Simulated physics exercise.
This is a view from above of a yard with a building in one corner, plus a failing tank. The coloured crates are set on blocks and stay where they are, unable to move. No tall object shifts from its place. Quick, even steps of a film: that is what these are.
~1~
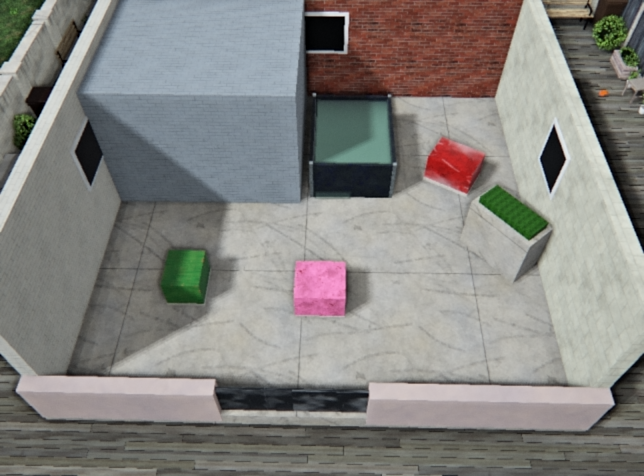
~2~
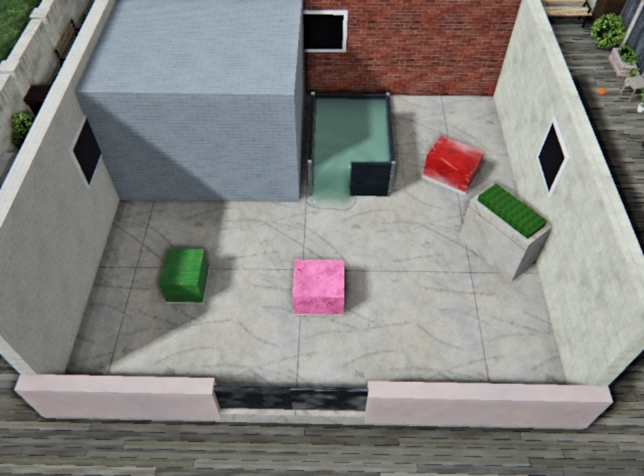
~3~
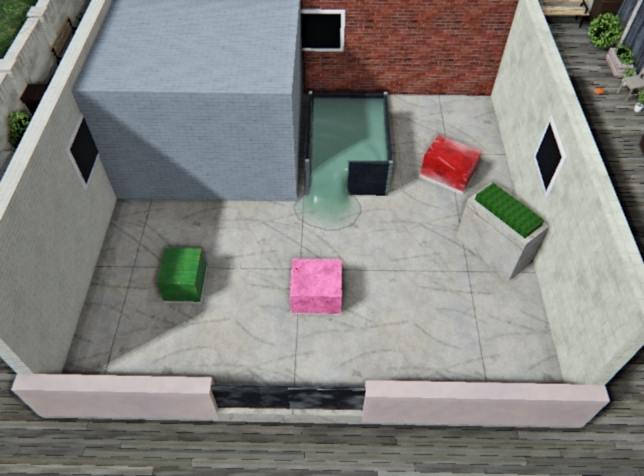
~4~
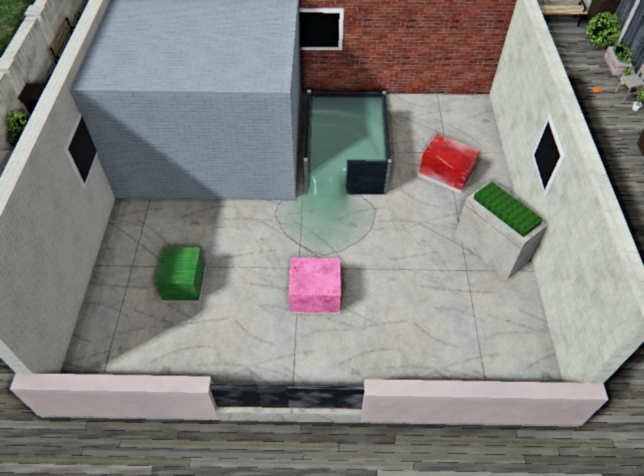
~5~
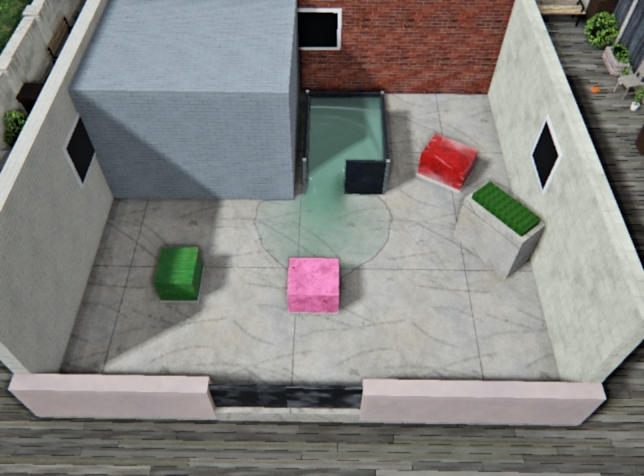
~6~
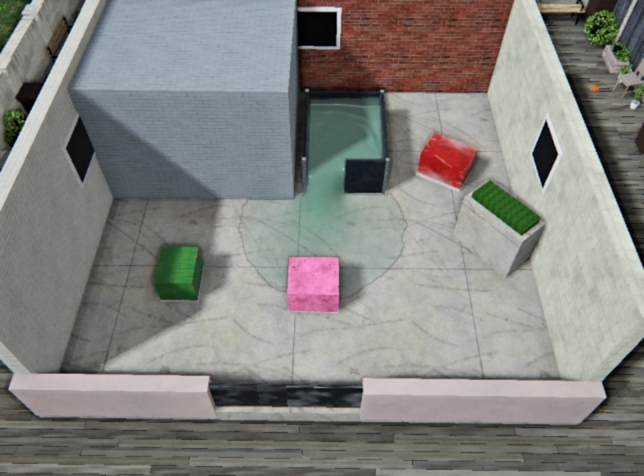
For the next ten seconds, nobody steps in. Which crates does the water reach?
The green crate is reached; the pink crate is reached; the red crate is not reached.
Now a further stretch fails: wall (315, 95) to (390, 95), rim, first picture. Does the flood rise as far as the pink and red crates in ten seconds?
Result: Pink crate reached, red crate reached.
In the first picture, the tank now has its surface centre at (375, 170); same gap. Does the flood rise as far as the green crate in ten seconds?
Result - green crate gets flooded.
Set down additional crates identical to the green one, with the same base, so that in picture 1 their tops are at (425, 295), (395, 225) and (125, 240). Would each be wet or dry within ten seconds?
Order as asked: Flooded / flooded / flooded.
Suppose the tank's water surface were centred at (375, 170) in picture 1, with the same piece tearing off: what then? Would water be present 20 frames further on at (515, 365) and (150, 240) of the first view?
In order: Inundated and inundated.
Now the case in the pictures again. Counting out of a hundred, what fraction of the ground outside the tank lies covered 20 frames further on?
Around 55 percent.
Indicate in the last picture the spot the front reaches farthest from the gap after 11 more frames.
My estimate: Roughly (65, 394).
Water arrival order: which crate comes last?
Easy - the red one.
A moment on, water covers 30 % of the floor; the green crate water round its plinth, the pink crate water round its plinth, the red crate not reached.
Next, water covers 45 % of the floor; the green crate water round its plinth, the pink crate water round its plinth, the red crate not reached.
Then, water covers 55 % of the floor; the green crate water round its plinth, the pink crate water round its plinth, the red crate not reached.
Later, water covers 70 % of the floor; the green crate water round its plinth, the pink crate water round its plinth, the red crate water round its plinth.
In the end, water covers 80 % of the floor; the green crate was topped, the pink crate was topped, the red crate stayed above the water.
